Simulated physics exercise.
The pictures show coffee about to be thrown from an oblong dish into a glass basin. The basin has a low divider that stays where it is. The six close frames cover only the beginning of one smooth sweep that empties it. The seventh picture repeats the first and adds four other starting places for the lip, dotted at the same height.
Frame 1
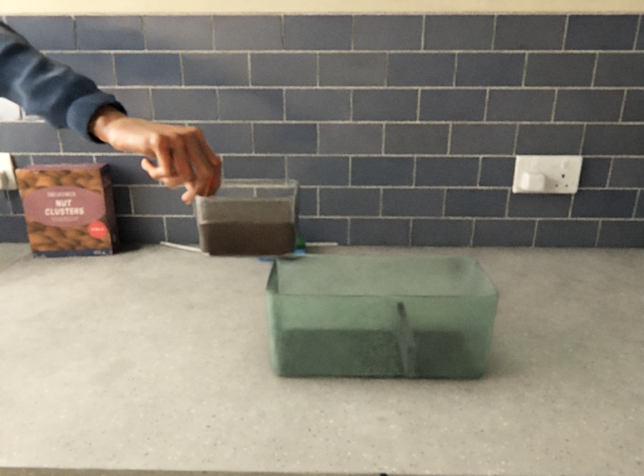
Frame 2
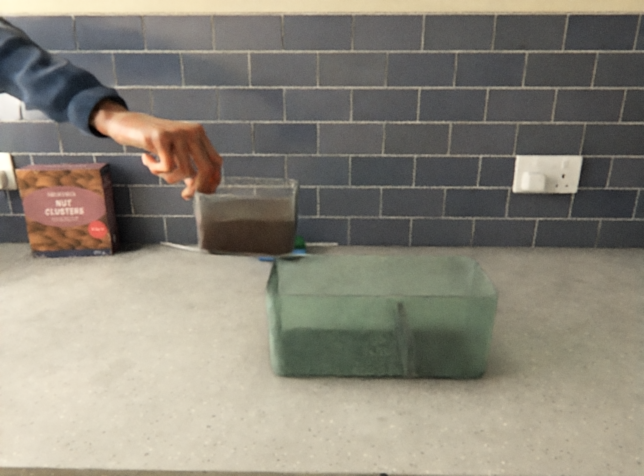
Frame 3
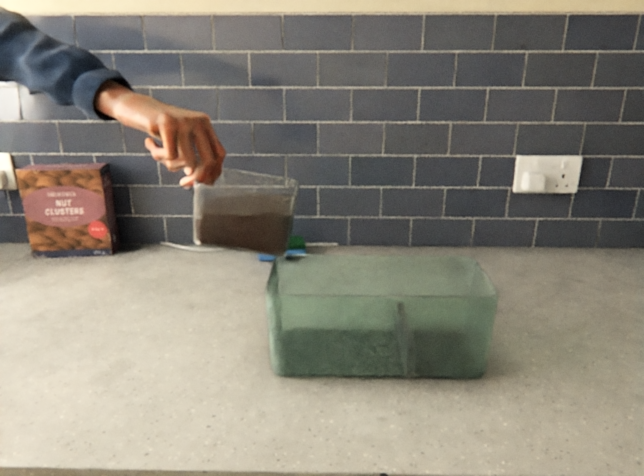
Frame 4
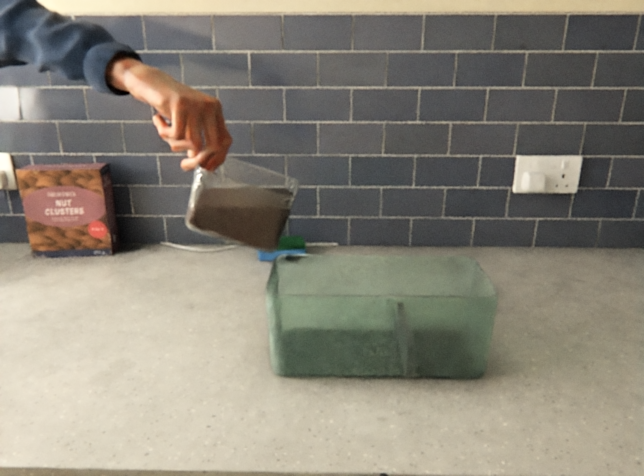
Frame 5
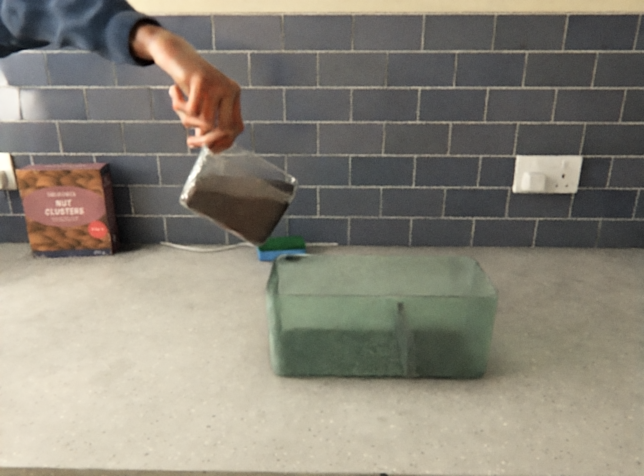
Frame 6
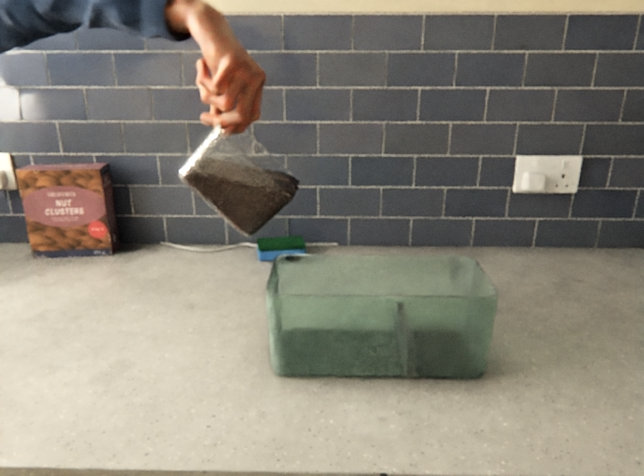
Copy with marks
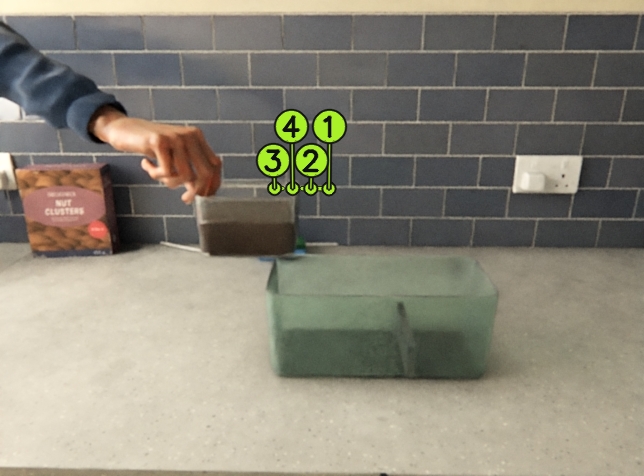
A hand in a dark blue sleeve reaches in from the left over a grey countertop, seen from the front against blue-grey tiles. It grips a clear oblong container of dark brown coffee behind a greenish glass basin, with a nut clusters box at left and a white socket at right. The hand tilts the container steadily rightward until coffee reaches its lip, while the camera stays still.
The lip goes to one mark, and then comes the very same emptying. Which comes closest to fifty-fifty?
It is 1.
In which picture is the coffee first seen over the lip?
In picture 6.
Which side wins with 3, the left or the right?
More ends on the left.
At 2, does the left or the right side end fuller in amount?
More ends on the left.
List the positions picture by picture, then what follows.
The first frame shows upright, lip at (295, 188); basin from (271, 371) to (485, 375); top of the wall at (405, 322); nothing has left yet.
The second frame shows tipped about 2°, lip at (295, 188); nothing has left yet.
The third frame shows tipped about 8°, lip at (295, 188); nothing has left yet.
The fourth frame shows tipped about 18°, lip at (295, 188); nothing has left yet.
The fifth frame shows tipped about 31°, lip at (295, 188); nothing has left yet.
The sixth frame shows tipped about 45°, lip at (295, 188); coffee is over the lip, down to (295, 188).
On the marked copy, 1 at (328, 188); 2 at (310, 188); 3 at (274, 188); 4 at (292, 188).
For place 1, about 52 % ends left of the wall and 44 % right of it; 4 % is lost outside.
For place 2, about 84 % ends left of the wall and 14 % right of it.
For place 3, about 88 % ends left of the wall and 8 % right of it; 4 % is lost outside.
For place 4, about 92 % ends left of the wall and 6 % right of it.
